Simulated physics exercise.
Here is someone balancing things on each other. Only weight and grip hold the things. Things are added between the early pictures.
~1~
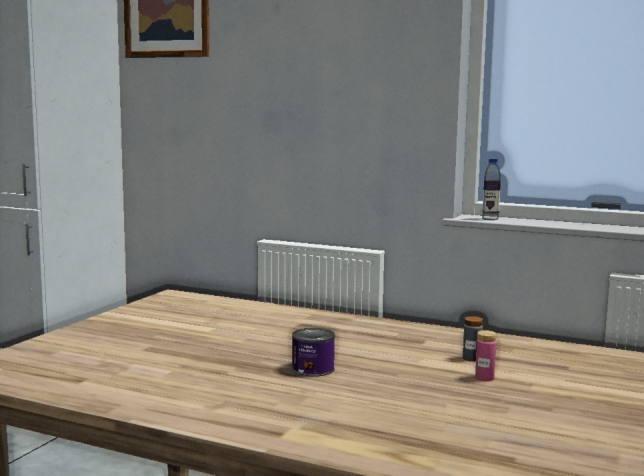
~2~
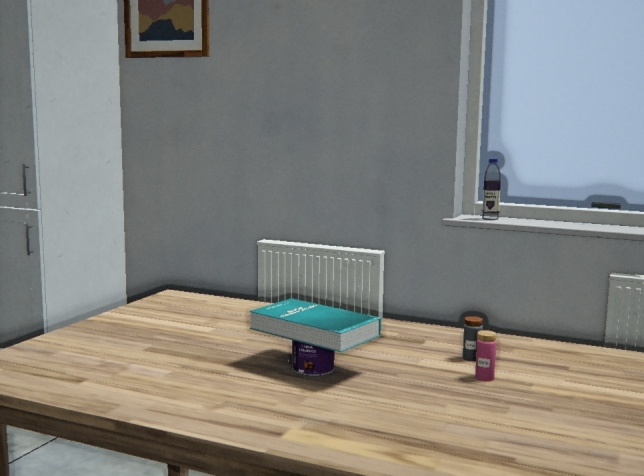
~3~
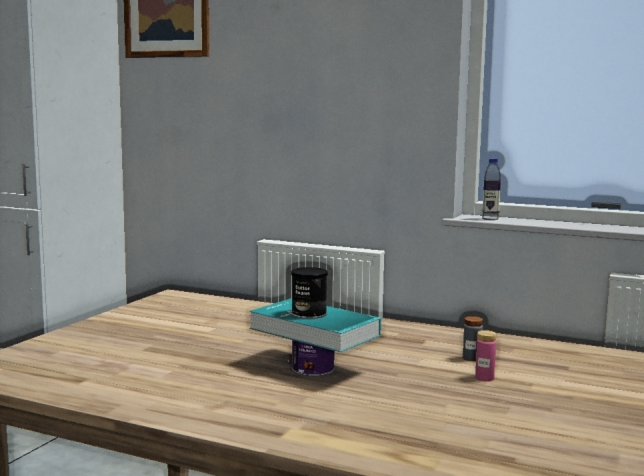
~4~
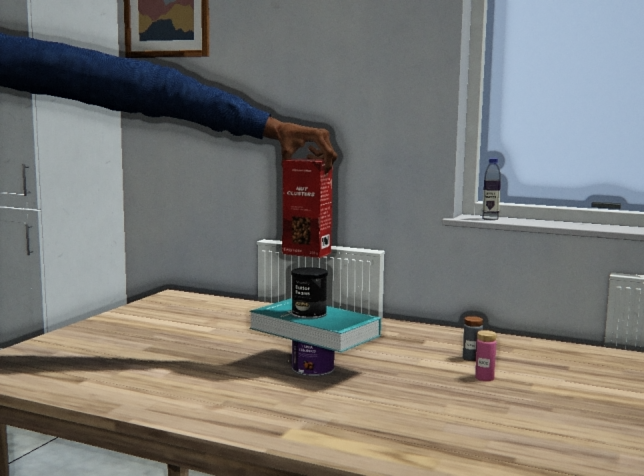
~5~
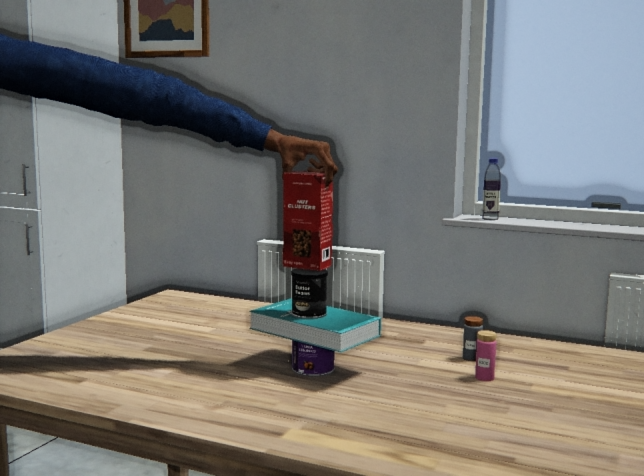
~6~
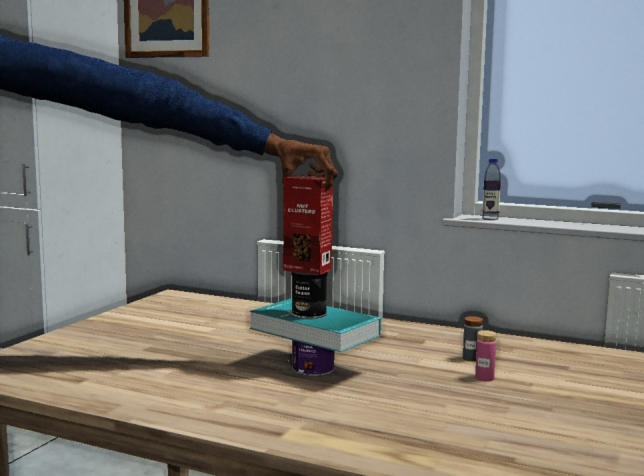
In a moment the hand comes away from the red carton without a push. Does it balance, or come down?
Outcome: The pile keeps its balance.
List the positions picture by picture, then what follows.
In the first frame, the last thing is not in view yet.
In the second frame, the last thing is not in view yet; pink shaker (486, 356).
In the third frame, the last thing is not in view yet; grey shaker (473, 339).
In the fourth frame, on its way; red carton (307, 207); purple tub (313, 352).
In the fifth frame, on its way; red carton (308, 220); black tin (309, 293).
In the sixth frame, set down, still held; red carton (308, 224); turquoise book (314, 323).
Then, 0.30 s after the last picture, nothing has stirred.
Then, 1.10 s after the last picture, red carton resting near (308, 225).
At rest, all 6 in place. Seen from the same camera at the end, red carton near (308, 225). The pile stays up.
